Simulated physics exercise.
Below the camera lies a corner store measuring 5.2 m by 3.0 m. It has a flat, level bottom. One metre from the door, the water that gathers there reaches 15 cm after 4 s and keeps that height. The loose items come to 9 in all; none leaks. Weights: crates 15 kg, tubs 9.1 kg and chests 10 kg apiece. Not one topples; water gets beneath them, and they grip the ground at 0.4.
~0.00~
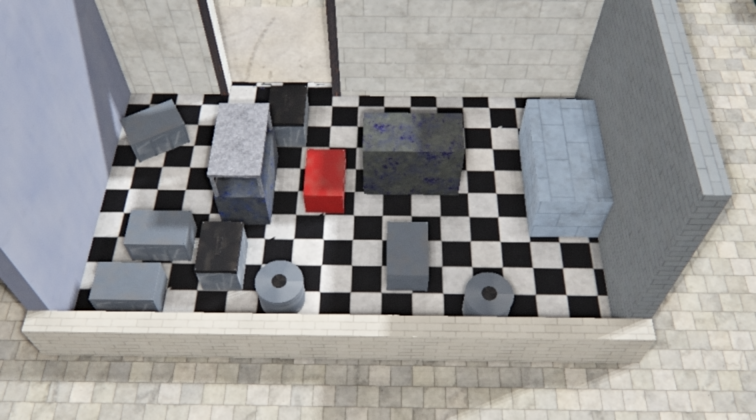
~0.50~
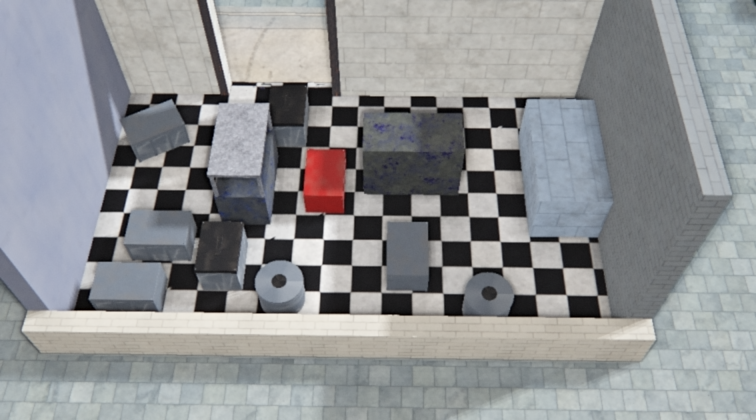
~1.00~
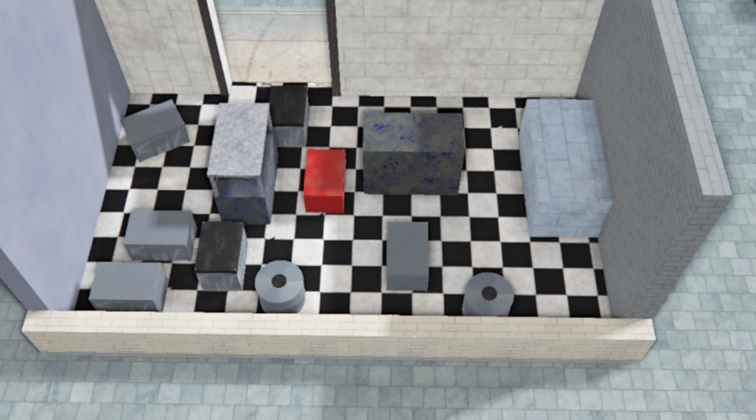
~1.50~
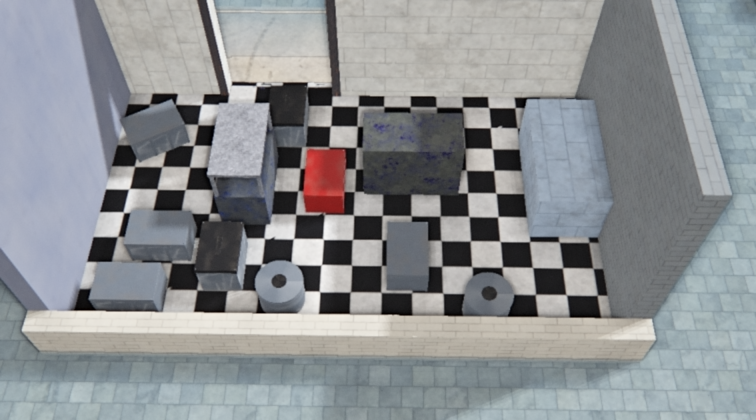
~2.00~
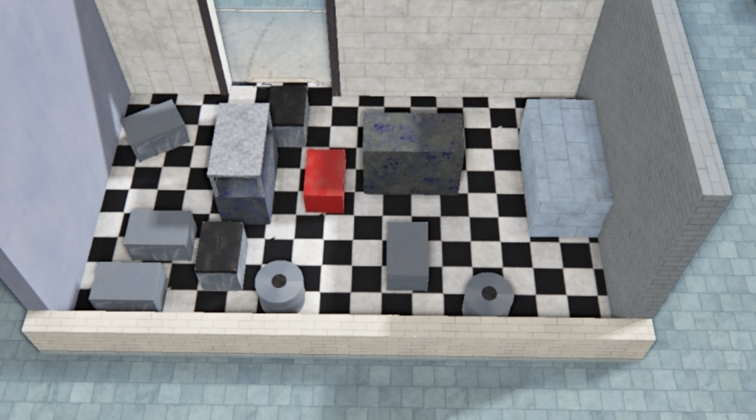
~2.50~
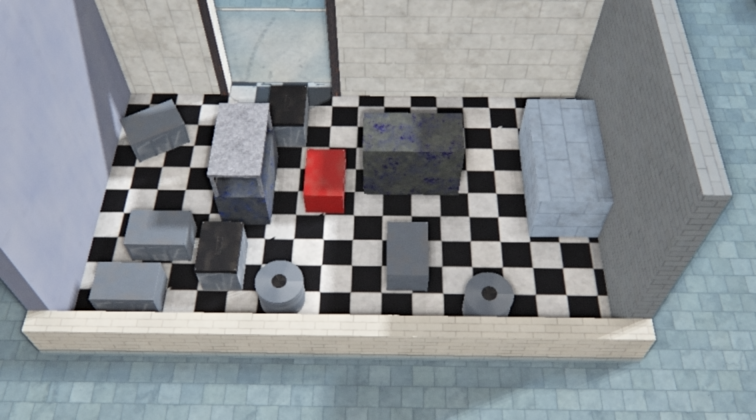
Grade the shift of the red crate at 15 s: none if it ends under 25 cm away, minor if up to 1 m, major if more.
The shift is major.
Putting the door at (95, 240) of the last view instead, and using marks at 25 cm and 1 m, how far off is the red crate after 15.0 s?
Outcome - red crate: In place.
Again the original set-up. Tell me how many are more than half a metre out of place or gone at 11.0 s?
3.
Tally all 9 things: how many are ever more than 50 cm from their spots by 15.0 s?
By my count, 8.
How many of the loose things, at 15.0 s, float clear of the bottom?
The count is 9.
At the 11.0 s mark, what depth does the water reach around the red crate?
Depth: About 9 cm.
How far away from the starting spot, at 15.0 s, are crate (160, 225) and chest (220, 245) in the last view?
Net displacement, in order: 60 cm; 40 cm.
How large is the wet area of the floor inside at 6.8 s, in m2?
Close to 9.0 m2, I'd say.
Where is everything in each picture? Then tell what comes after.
The red crate at (325, 172), on the bottom; 0.0 m2 under water; 0 of 9 have shifted, in the first picture.
The red crate at (325, 172), on the bottom; 0.0 m2 under water; 0 of 9 have shifted, in the second picture.
The red crate at (325, 172) rests on the ground; water covers 0.0 m2; 0 of 9 have shifted, in the third picture.
The red crate at (325, 172) rests on the ground; 0.0 m2 under water; 0 of 9 have shifted, in the fourth picture.
The red crate at (325, 172) rests on the ground; 0.0 m2 under water; 0 of 9 have shifted, in the fifth picture.
The red crate at (325, 172), on the bottom; water covers 0.2 m2; 0 of 9 have shifted, in the sixth picture.
After 3.5 s the red crate is near (325, 172), 0.0 m from its start, aground; 0 afloat.
After 6.8 s the red crate is near (333, 204), 0.4 m from its start, aground; 1 afloat.
After 11.0 s the red crate is near (367, 280), 1.4 m from its start, afloat; 7 afloat.
After 15.0 s the red crate is near (581, 282), 2.8 m from its start, afloat; 9 afloat.
